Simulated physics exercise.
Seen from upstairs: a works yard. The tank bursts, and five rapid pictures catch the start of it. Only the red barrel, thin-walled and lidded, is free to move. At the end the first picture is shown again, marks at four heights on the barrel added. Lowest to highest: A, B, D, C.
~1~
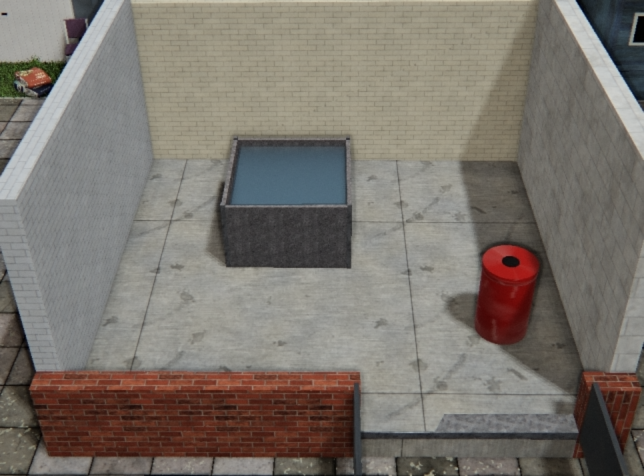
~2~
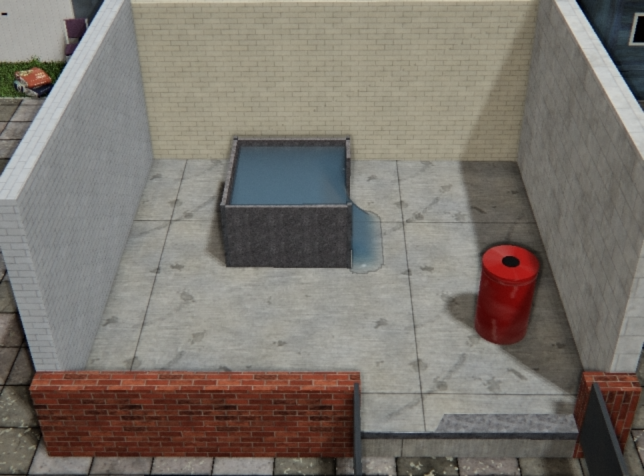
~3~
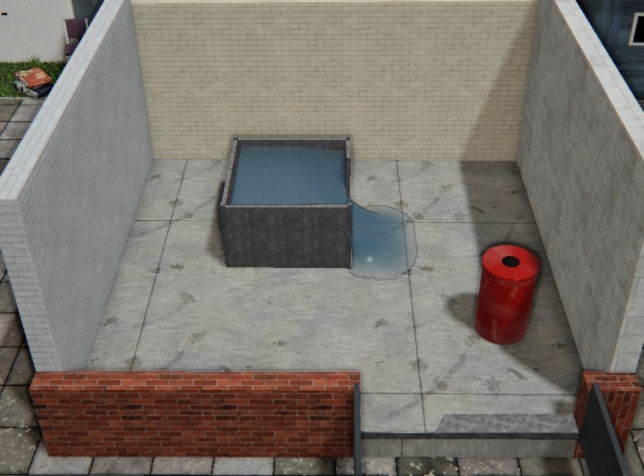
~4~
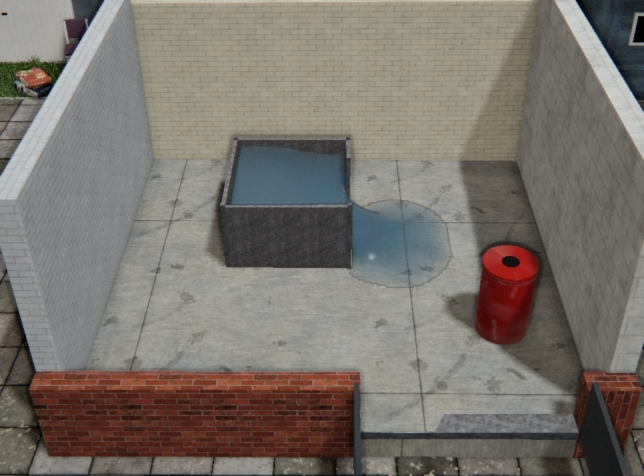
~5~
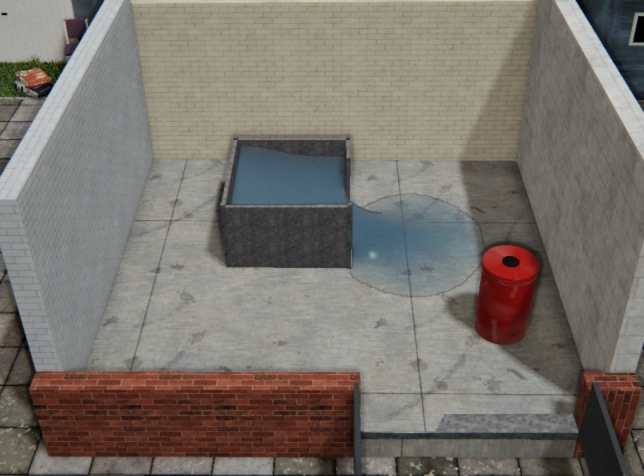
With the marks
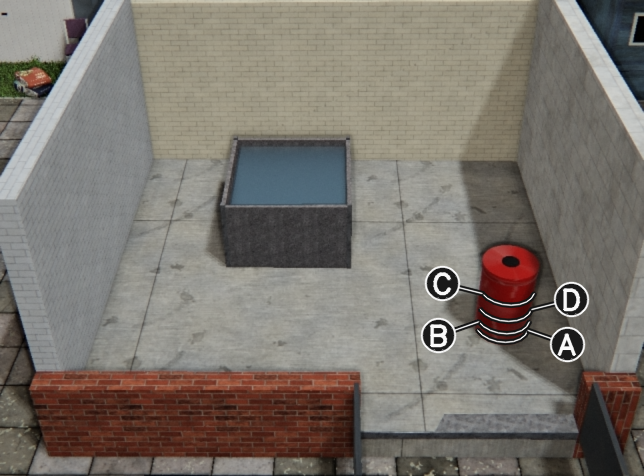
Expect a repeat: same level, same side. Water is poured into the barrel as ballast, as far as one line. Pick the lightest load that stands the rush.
D will do.
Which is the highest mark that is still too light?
B.
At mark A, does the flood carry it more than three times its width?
Yes.
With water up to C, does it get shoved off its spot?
No.
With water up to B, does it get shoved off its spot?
Yes, that goes wrong.
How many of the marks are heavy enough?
Two of the four.
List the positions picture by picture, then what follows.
The first frame shows lid of the red barrel at (510, 262); tank full, its middle at (289, 176); open gate at (471, 376).
In the second frame, 2 % of the ground under water, its edge towards the barrel at (376, 259).
In the third frame, 5 % of the ground under water, its edge towards the barrel at (393, 273).
In the fourth frame, 8 % of the ground under water, its edge towards the barrel at (416, 280).
The fifth frame shows lid of the red barrel at (510, 262); 12 % of the ground under water, its edge towards the barrel at (439, 287).
In white, A at (505, 342); B at (506, 333); C at (511, 305); D at (508, 321); from the bottom up A, B, D, C.
If A is chosen, it is washed out through the gate.
If B is chosen, it is pushed about twice its own width away.
If C is chosen, it does not move.
If D is chosen, it does not move.
